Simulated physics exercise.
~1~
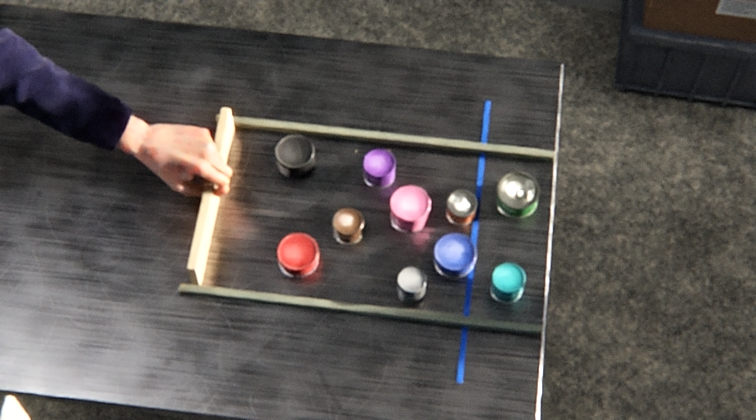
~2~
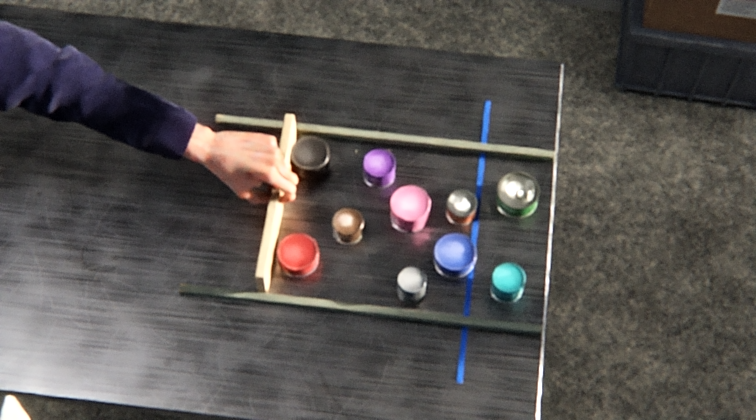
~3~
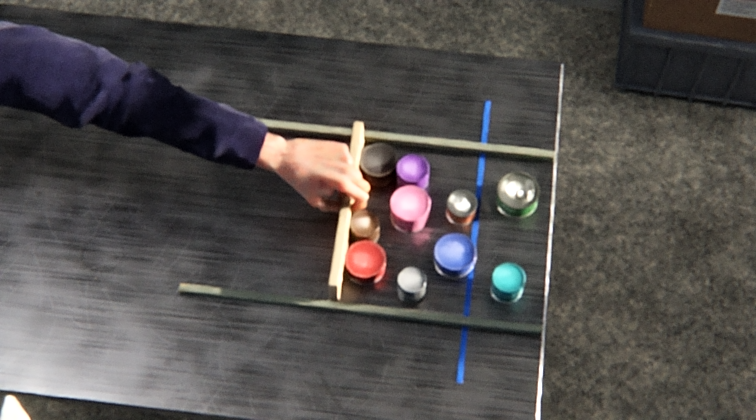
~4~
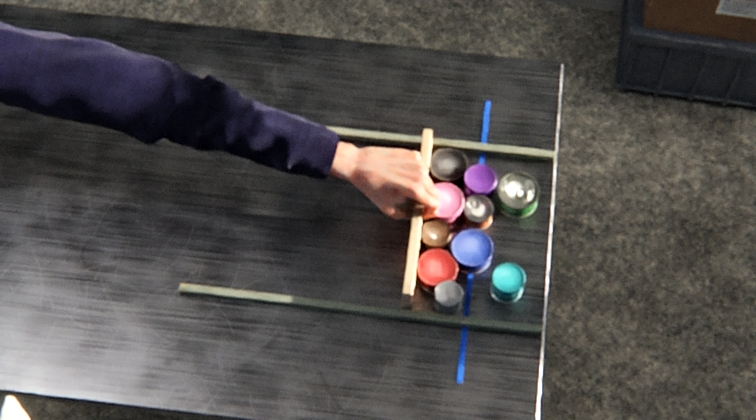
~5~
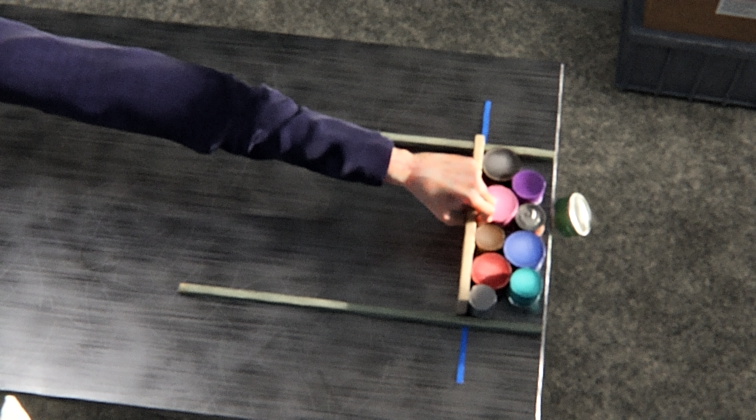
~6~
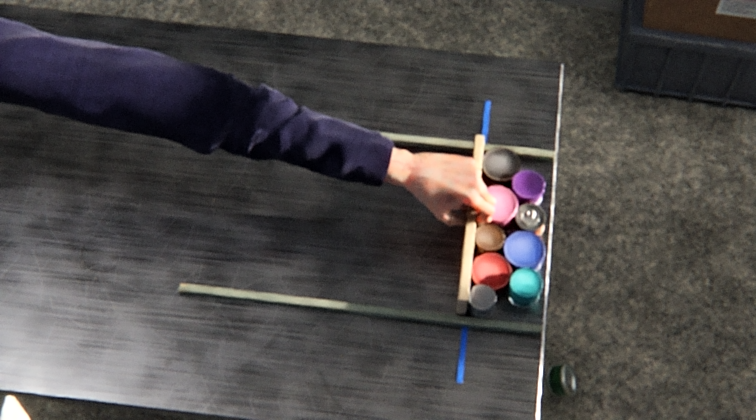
A hand slides a board rightward to the blue tape, pushing one green tin off the table.
